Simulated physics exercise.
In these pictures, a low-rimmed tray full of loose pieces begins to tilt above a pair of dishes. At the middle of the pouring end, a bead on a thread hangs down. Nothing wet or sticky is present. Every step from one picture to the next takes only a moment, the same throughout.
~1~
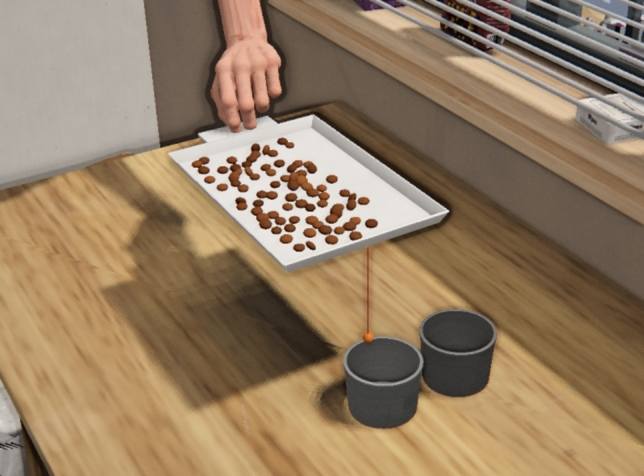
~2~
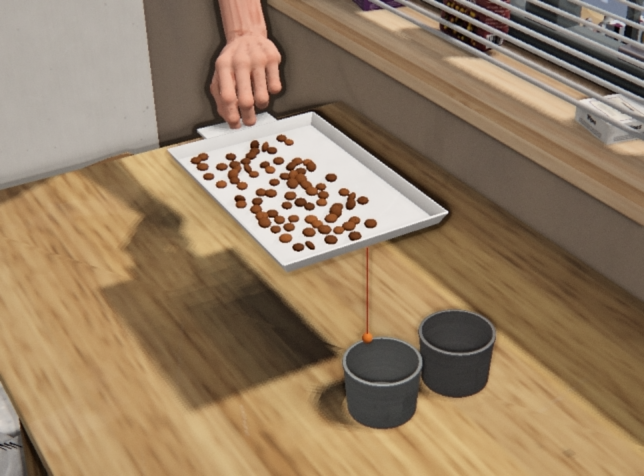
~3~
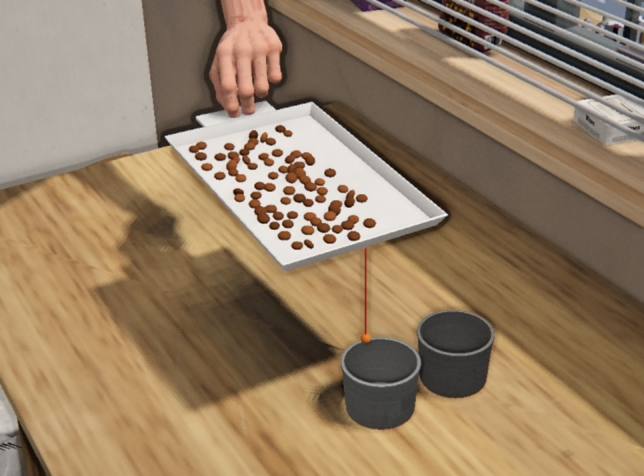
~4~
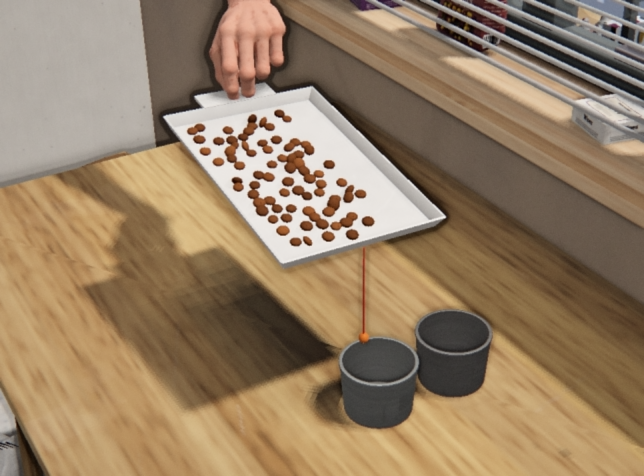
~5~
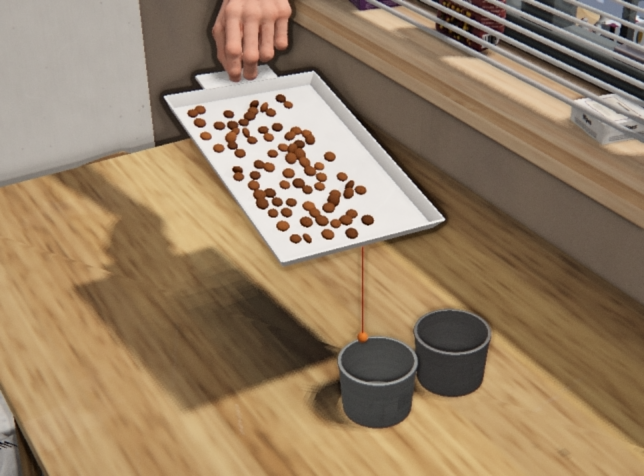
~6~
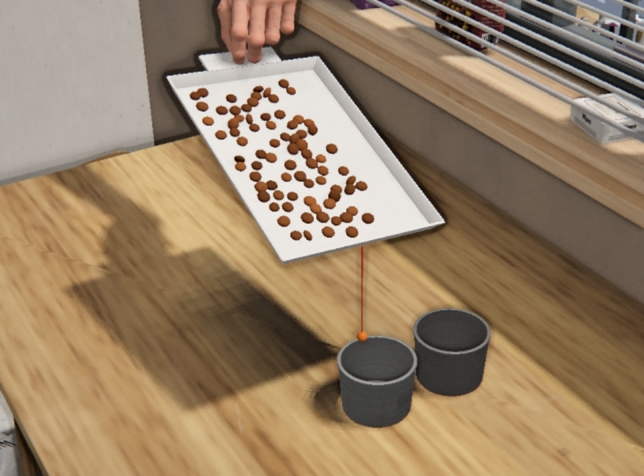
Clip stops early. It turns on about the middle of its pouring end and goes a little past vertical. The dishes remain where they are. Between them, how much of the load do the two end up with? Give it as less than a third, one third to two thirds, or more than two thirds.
The two end up with one third to two thirds of the load.
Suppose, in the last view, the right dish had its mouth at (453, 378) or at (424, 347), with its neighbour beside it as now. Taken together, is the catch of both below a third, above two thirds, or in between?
Spot one, under a third; spot two, in the middle band.
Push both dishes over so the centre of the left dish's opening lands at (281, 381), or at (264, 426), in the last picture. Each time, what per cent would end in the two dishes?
Some 0 percent in the first case, 10 percent in the second.
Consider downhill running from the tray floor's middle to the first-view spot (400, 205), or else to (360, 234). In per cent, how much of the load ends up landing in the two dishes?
Somewhere close to 80 % the first time, 30 % the second.
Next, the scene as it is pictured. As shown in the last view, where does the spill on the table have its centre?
Somewhere about (503, 455), I'd say.
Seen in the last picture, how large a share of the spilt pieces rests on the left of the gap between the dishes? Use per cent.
Left share: Some 10 per cent.
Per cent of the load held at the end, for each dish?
The left dish gets close to 10 per cent and the right dish close to 40 per cent.
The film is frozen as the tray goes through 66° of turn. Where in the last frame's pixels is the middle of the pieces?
The middle of the pieces lands at roughly (396, 234).
Soon after the last picture, tray tipped steeply; most on the tray; a stray few in the right dish; about a quarter in the air.
A little later, tray tipped past a quarter turn; a small part in the left dish; about a third in the right dish; about half outside both; a stray few in the air.
Later still, tray tipped past a quarter turn; a small part in the left dish; about a third in the right dish; about half outside both.
At rest, tray tipped past a quarter turn; a small part in the left dish; about a third in the right dish; about half outside both.
